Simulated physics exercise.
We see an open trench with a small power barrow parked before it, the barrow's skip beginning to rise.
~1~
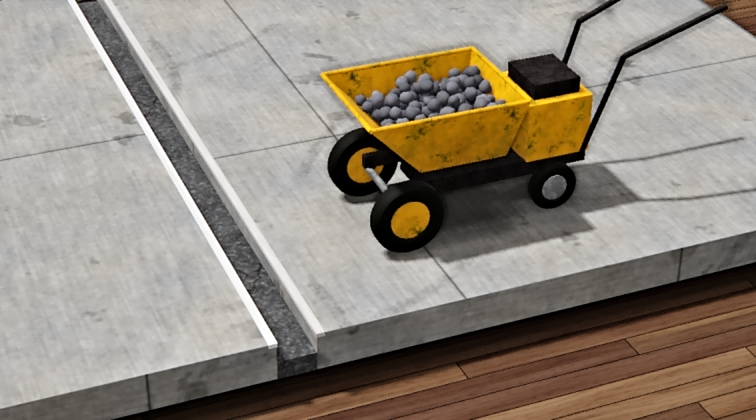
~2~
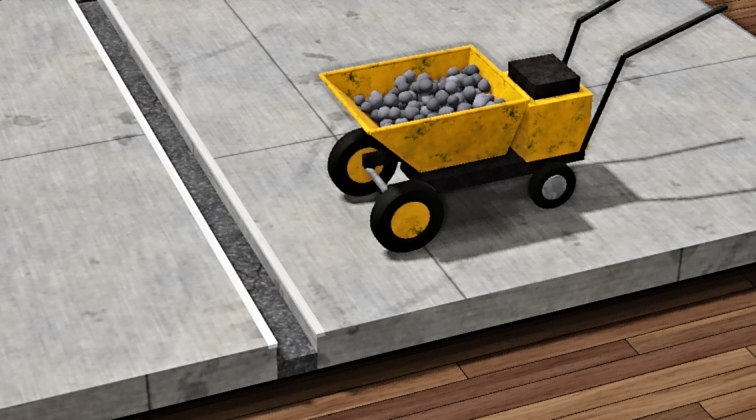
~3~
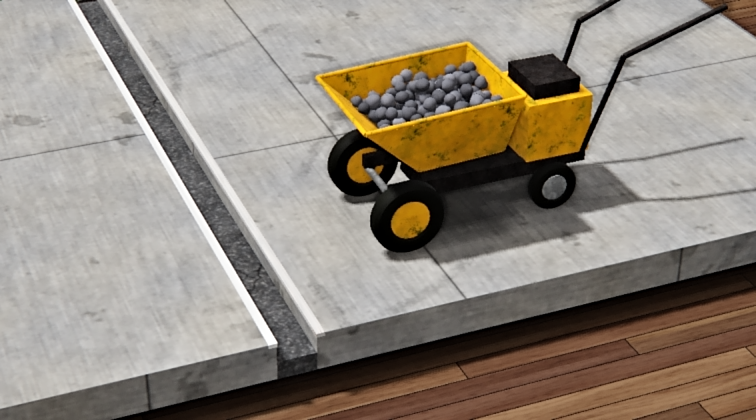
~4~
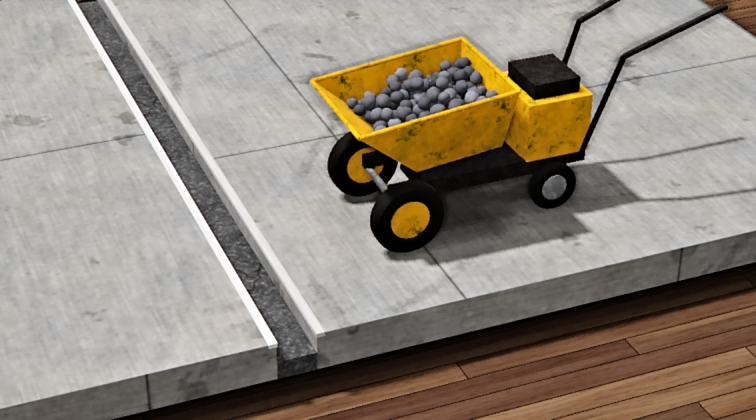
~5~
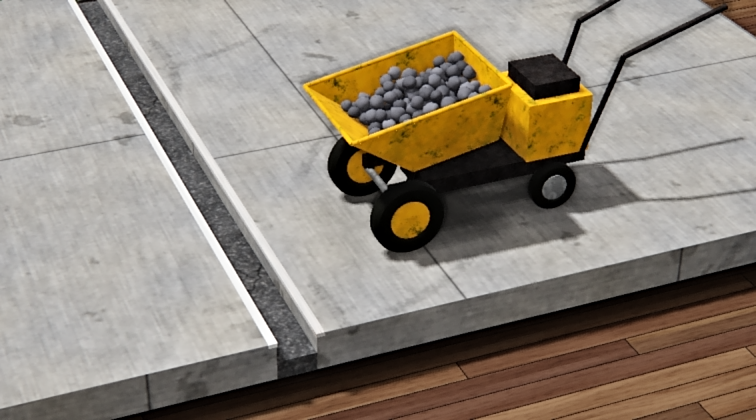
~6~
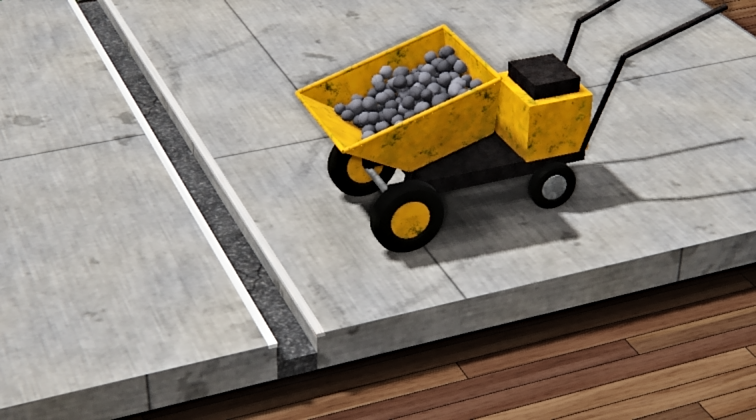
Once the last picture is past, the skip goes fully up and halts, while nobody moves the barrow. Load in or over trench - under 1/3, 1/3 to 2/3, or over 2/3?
Fraction in: One third to two thirds.
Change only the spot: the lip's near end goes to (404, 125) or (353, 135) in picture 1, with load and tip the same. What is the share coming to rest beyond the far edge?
The first stop gives 10 per cent; the second gives 40 per cent.
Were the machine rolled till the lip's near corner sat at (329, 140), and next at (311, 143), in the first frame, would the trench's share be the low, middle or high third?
Below one third; under a third.
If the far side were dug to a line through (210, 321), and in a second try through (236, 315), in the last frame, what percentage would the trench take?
In order: 80 per cent, then 70 per cent.
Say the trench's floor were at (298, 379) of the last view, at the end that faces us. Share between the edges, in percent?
60 %.
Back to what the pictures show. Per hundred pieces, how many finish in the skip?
Around 20 in a hundred.
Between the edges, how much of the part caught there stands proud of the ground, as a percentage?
40 %.
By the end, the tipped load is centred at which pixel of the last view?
I'd say the middle ends up at about (235, 246).
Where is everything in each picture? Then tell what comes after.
In the first picture, lip of the skip near (371, 132), level; top of the load near (444, 98), round cobbles; first edge of the trench near (300, 300); far edge near (254, 311), the trench under half as wide as the skip, and about half as deep as wide.
In the second picture, lip of the skip near (370, 132), level; top of the load near (443, 97).
In the third picture, lip of the skip near (366, 135), tipped barely; top of the load near (452, 91).
In the fourth picture, lip of the skip near (360, 139), tipped a little; top of the load near (447, 89).
In the fifth picture, lip of the skip near (352, 144), tipped a little; top of the load near (440, 86).
In the sixth picture, lip of the skip near (344, 151), tipped clearly; top of the load near (446, 79); first edge of the trench near (300, 300); far edge near (254, 311).
Shortly afterwards, skip tipped steeply; the whole lot in the skip.
Next, skip tipped right over; the bulk in the skip; only a few short of the trench; near a quarter in or heaped over the trench; only a few beyond it; only a few falling.
Some moments later, skip tipped right over; near a quarter in the skip; a little short of the trench; near half in or heaped over the trench; near a quarter beyond it.
In the end, skip tipped right over; near a quarter in the skip; a little short of the trench; near half in or heaped over the trench; near a quarter beyond it.
